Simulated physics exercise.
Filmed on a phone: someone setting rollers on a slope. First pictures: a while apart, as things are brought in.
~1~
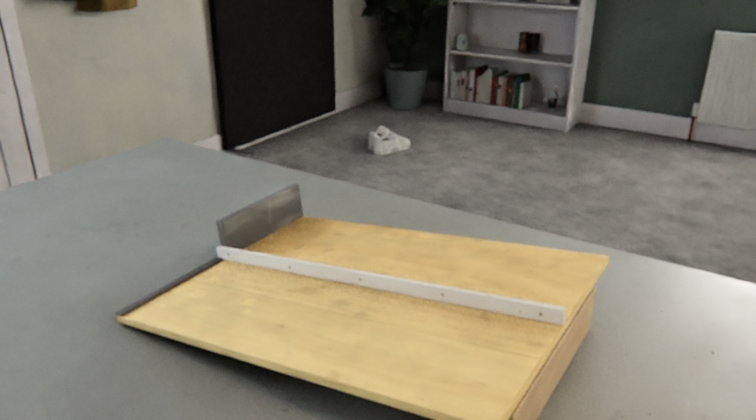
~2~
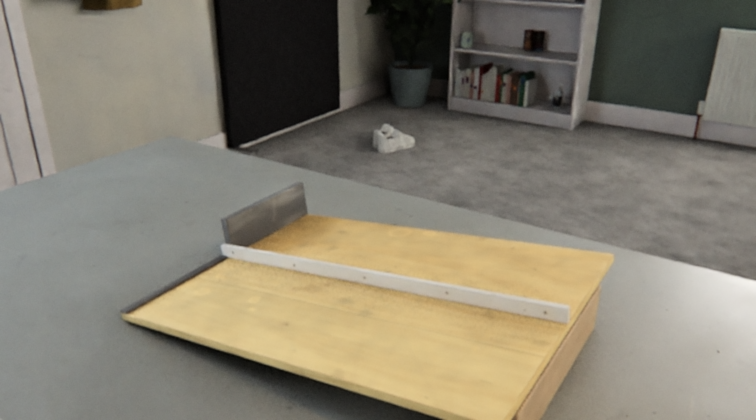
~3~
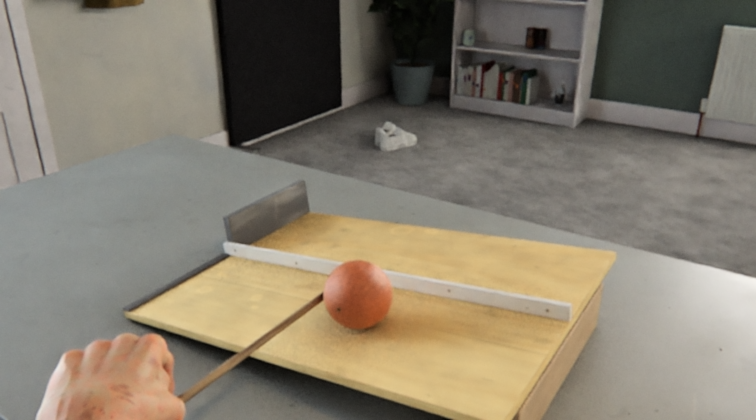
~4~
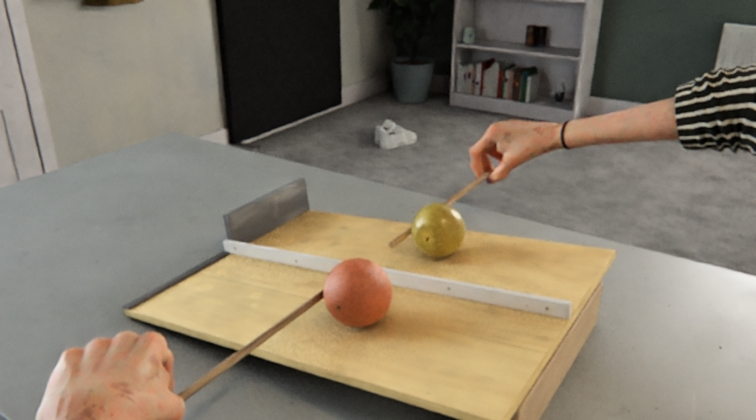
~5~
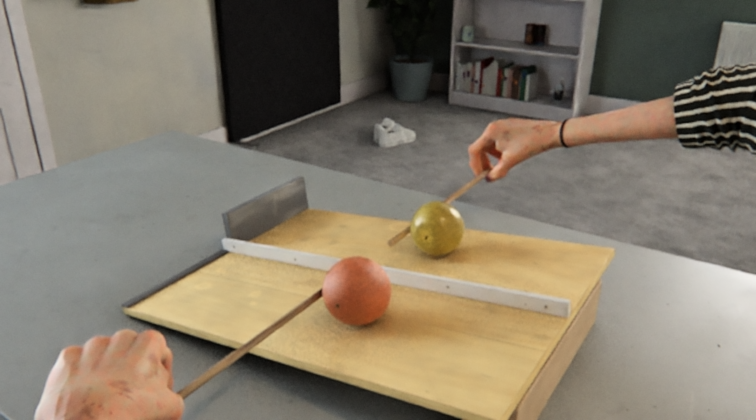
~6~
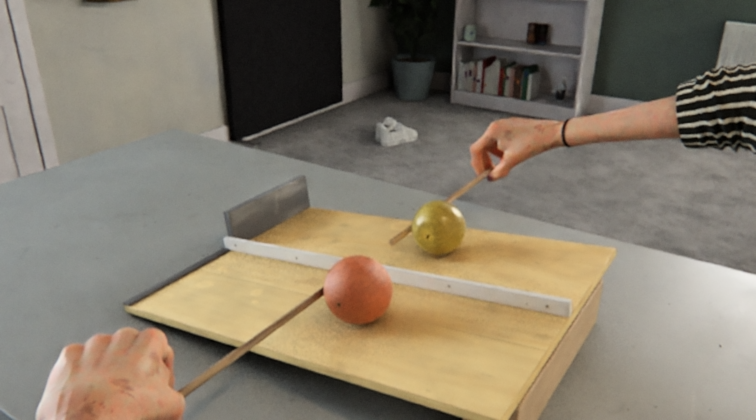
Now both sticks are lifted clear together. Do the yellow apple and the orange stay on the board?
Well, the yellow apple stays on, and the orange makes it off.
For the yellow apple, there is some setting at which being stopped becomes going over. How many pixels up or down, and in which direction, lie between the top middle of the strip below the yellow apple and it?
Down, by 24 pixels.
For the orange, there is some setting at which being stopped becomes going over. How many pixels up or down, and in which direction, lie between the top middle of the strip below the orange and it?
Up, by around 8 pixels.
Then, 0.54 s after the last picture, yellow apple rolling on the board near (377, 220); orange rolling on the board near (290, 276).
Then, 0.92 s after the last picture, yellow apple resting against the strip near (291, 208); orange rolling on the board near (176, 249).
Then, 1.32 s after the last picture, yellow apple resting against the strip near (289, 208); orange off the board near (72, 219).
By the end, the yellow apple is held by the strip, near (289, 208); the orange goes over the end.
